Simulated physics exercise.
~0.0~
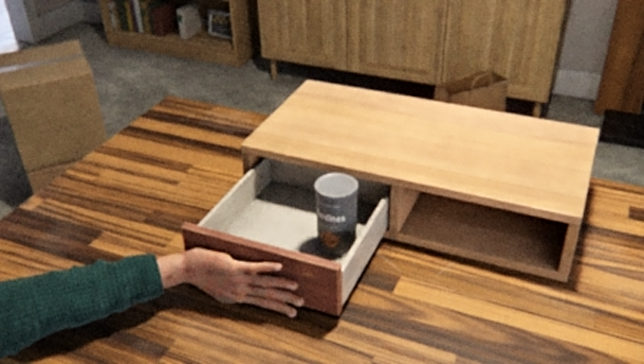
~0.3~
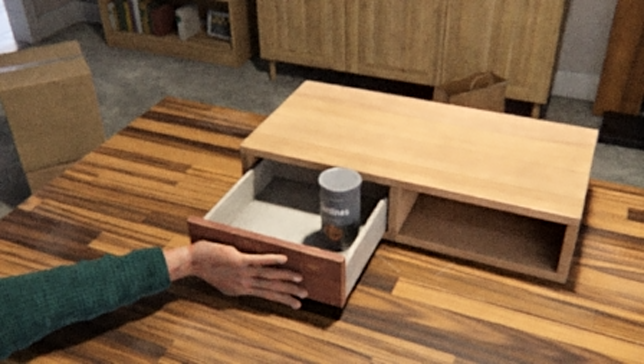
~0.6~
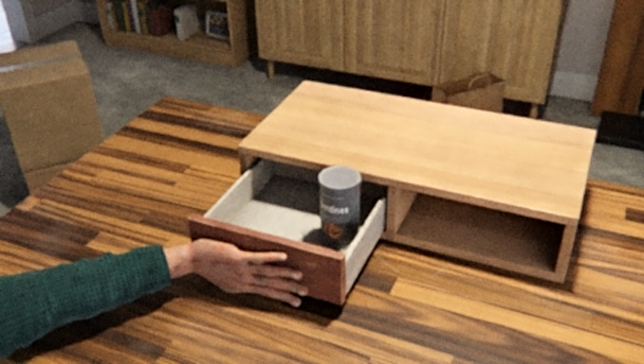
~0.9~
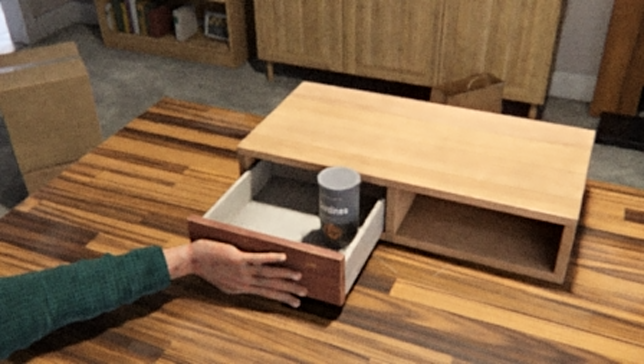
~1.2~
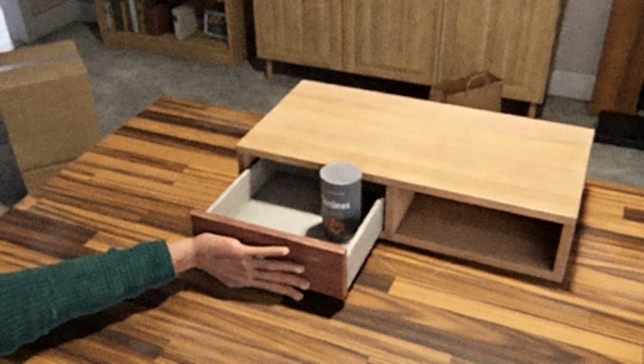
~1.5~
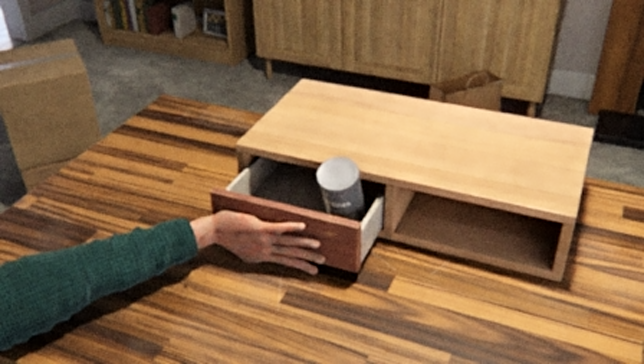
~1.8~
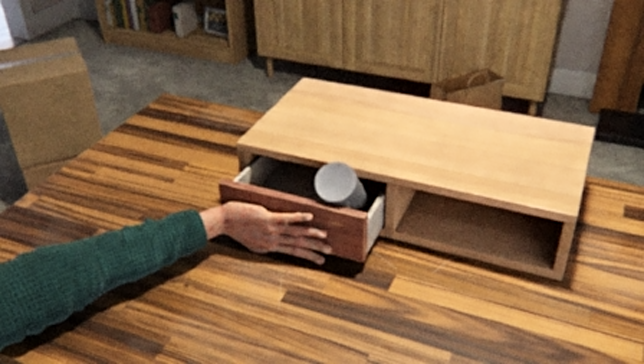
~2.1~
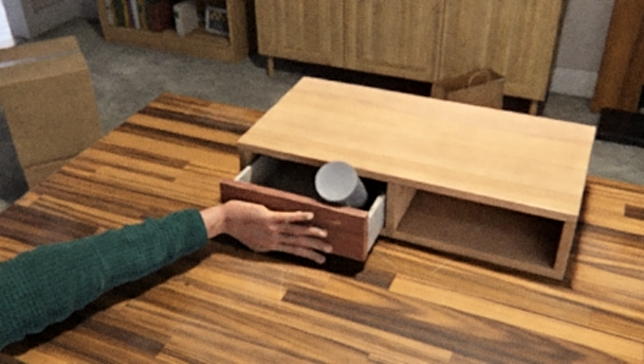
A drawer is pushed partway in by a hand until its grey tin leans, staying ajar.
